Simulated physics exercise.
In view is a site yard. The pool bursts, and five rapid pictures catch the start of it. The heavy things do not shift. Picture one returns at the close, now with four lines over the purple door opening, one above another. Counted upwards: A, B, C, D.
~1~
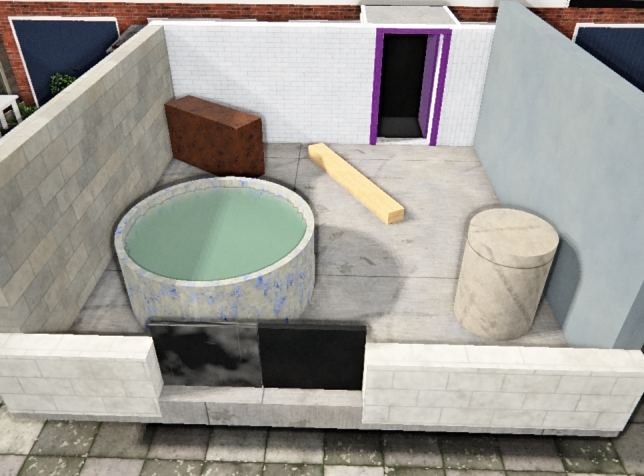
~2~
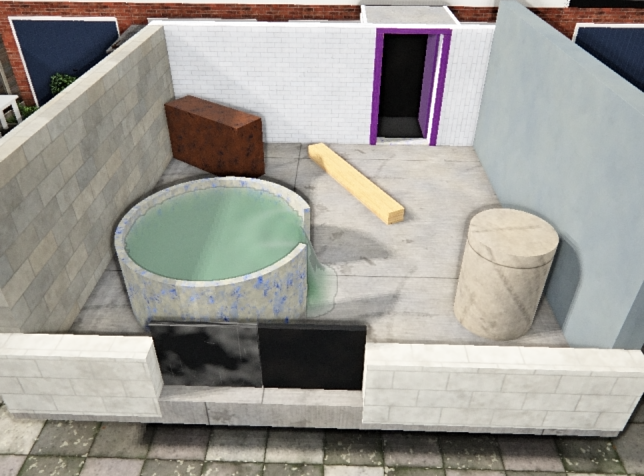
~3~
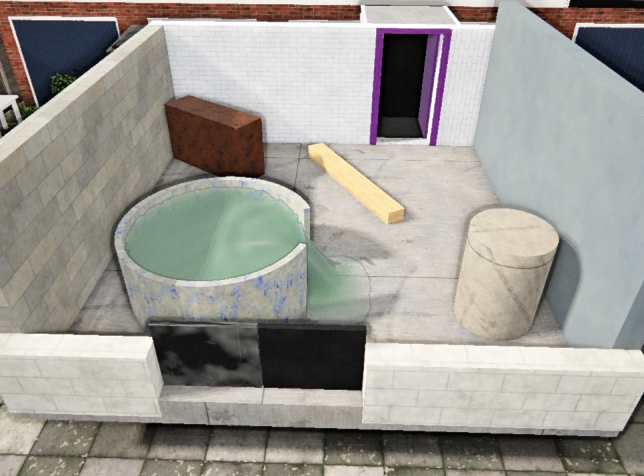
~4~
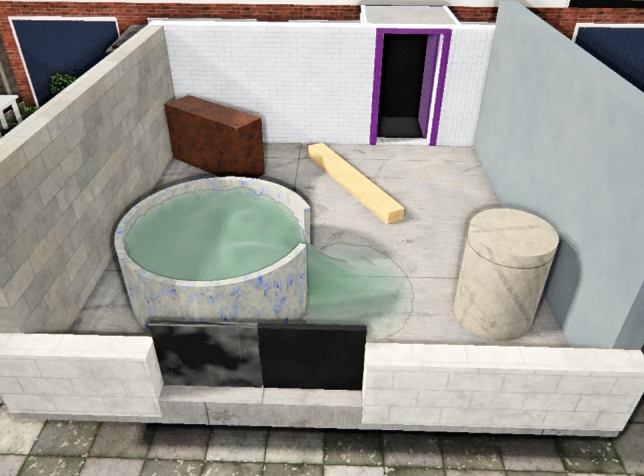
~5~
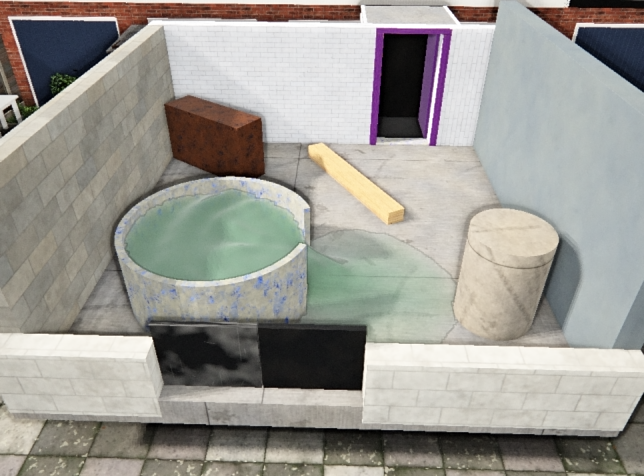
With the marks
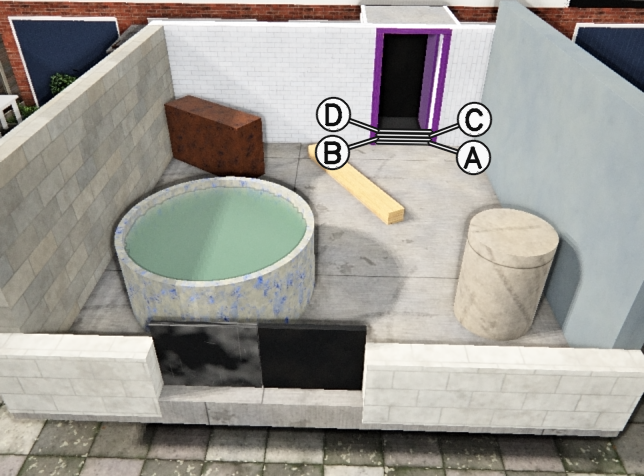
The footage shows a walled yard with a round stone pool of green water, a wooden beam and a stone cylinder; water pours through a gap in the pool's right side and spreads across the paving toward the cylinder.
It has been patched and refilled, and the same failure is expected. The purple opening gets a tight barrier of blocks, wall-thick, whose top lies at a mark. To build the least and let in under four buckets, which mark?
I would pick height C.
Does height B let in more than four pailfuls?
Yes, that goes wrong.
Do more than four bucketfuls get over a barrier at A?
Yes, that goes wrong.
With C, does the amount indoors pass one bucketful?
No, less.
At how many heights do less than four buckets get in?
Two of the four.
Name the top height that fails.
B it is.
On the marked copy, A at (403, 142); B at (403, 139); C at (403, 135); D at (404, 131); from the bottom up A, B, C, D.
Choosing A, dozens of bucketfuls pour in.
Choosing B, about 8 bucketfuls get in.
Choosing C, a splash gets over, under a bucket.
Choosing D, nothing gets over.
